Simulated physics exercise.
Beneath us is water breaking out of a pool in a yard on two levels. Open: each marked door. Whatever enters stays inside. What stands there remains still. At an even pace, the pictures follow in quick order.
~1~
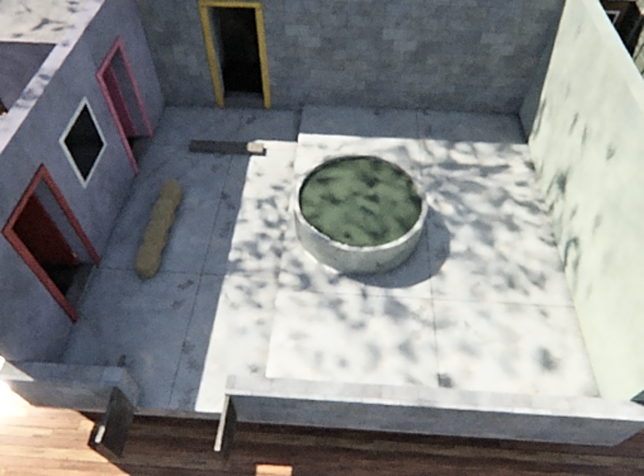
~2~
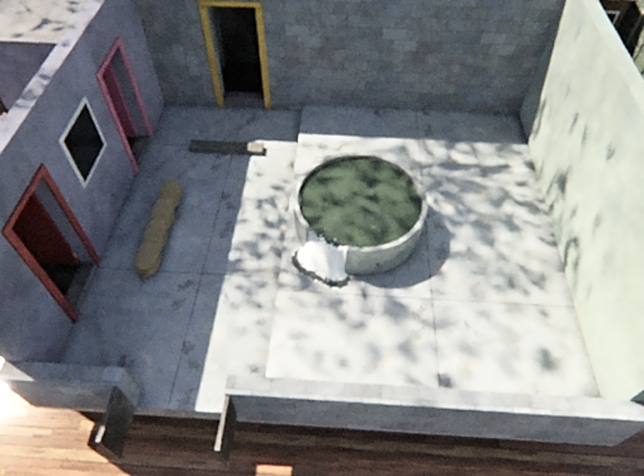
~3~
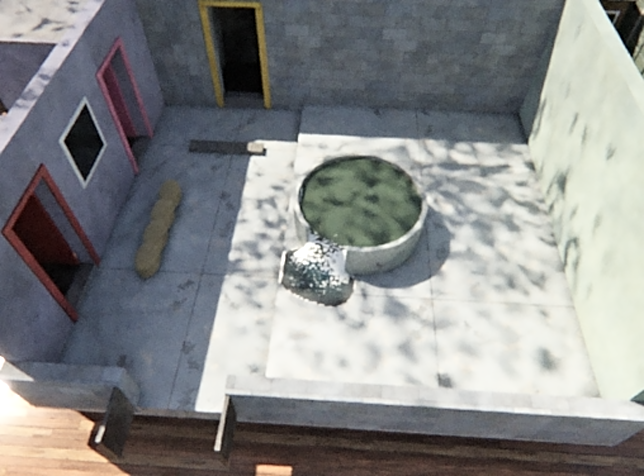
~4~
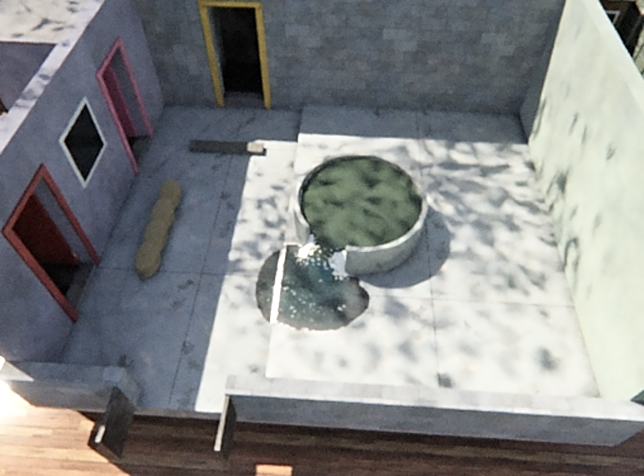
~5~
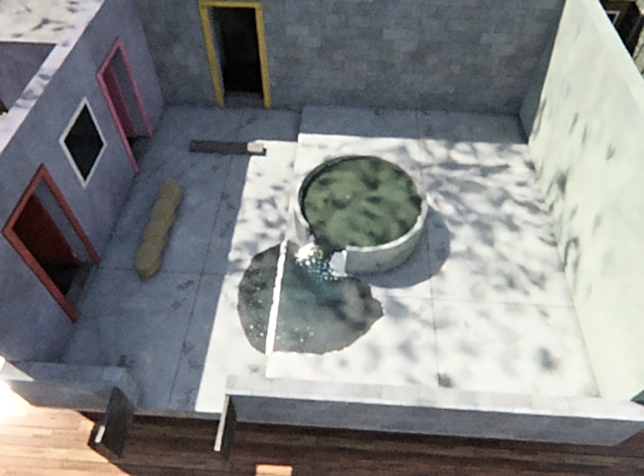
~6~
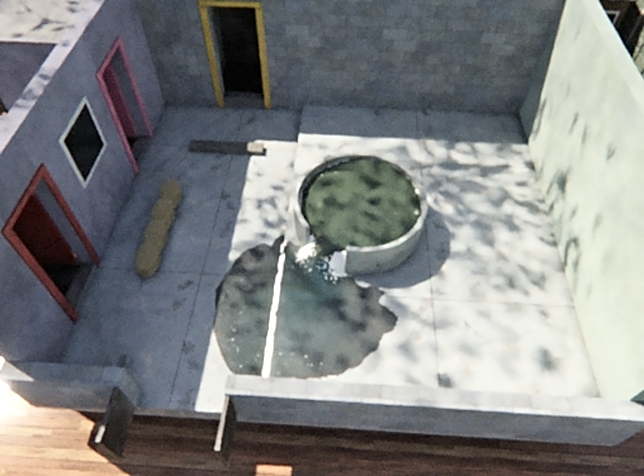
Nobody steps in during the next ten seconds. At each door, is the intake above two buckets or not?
The pink door does not top two buckets, the yellow door does not top two buckets, the red door does not top two buckets.
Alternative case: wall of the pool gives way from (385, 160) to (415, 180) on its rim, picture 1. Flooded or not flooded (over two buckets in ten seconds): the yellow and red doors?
Briefly, yellow remains short and red remains short.
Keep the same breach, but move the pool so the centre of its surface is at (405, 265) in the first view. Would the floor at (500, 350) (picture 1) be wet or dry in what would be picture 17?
That spot ends up drenched.
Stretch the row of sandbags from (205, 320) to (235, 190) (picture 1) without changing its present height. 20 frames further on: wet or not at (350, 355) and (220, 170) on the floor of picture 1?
In order, I'd expect soaked and then high and dry.
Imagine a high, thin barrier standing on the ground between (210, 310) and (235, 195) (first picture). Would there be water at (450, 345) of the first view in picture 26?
Submerged.
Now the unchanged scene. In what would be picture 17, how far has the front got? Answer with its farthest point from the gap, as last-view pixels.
I would point to (50, 383).
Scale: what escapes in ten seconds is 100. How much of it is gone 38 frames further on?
Roughly 70 percent.
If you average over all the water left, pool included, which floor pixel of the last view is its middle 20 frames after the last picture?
Close to (304, 272).
A moment on, water covers 15 % of the floor; the pink door not reached, the yellow door not reached, the red door not reached.
Next, water covers 25 % of the floor; the pink door not reached, the yellow door not reached, the red door wet at the sill, nothing in.
Then, water covers 30 % of the floor; the pink door not reached, the yellow door not reached, the red door wet at the sill, nothing in.
Later, water covers 45 % of the floor; the pink door wet at the sill, nothing in, the yellow door not reached, the red door under two buckets in.
In the end, water covers 65 % of the floor; the pink door wet at the sill, nothing in, the yellow door wet at the sill, nothing in, the red door under two buckets in.
